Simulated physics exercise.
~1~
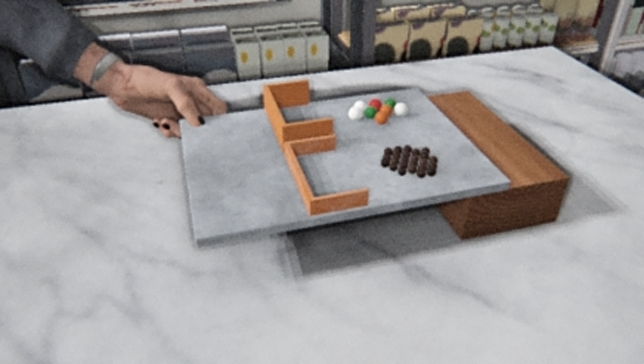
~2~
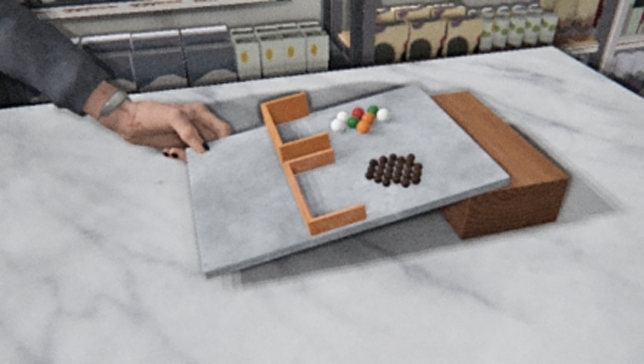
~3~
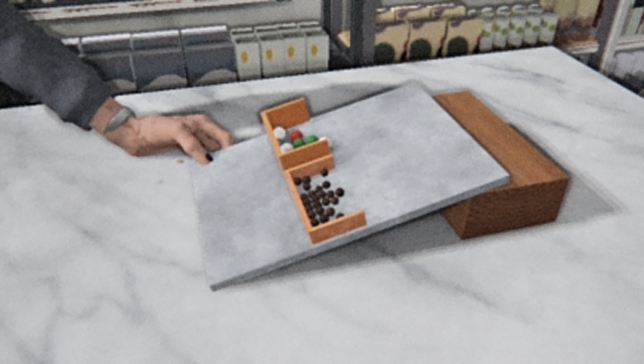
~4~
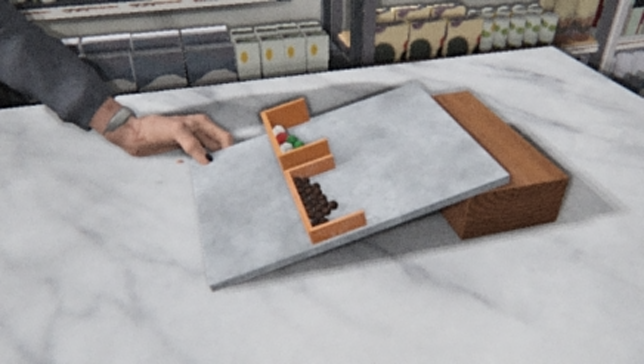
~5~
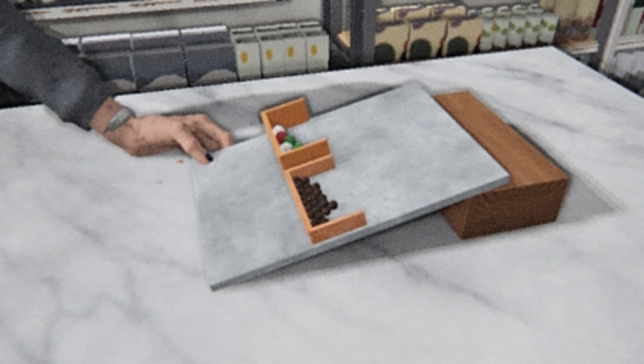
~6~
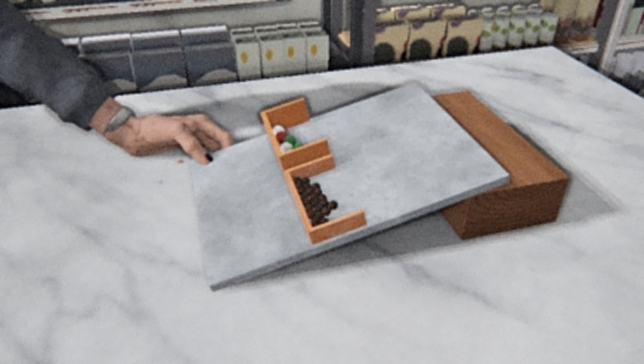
Dark and coloured balls roll left into wooden barriers as a hand lowers the board.
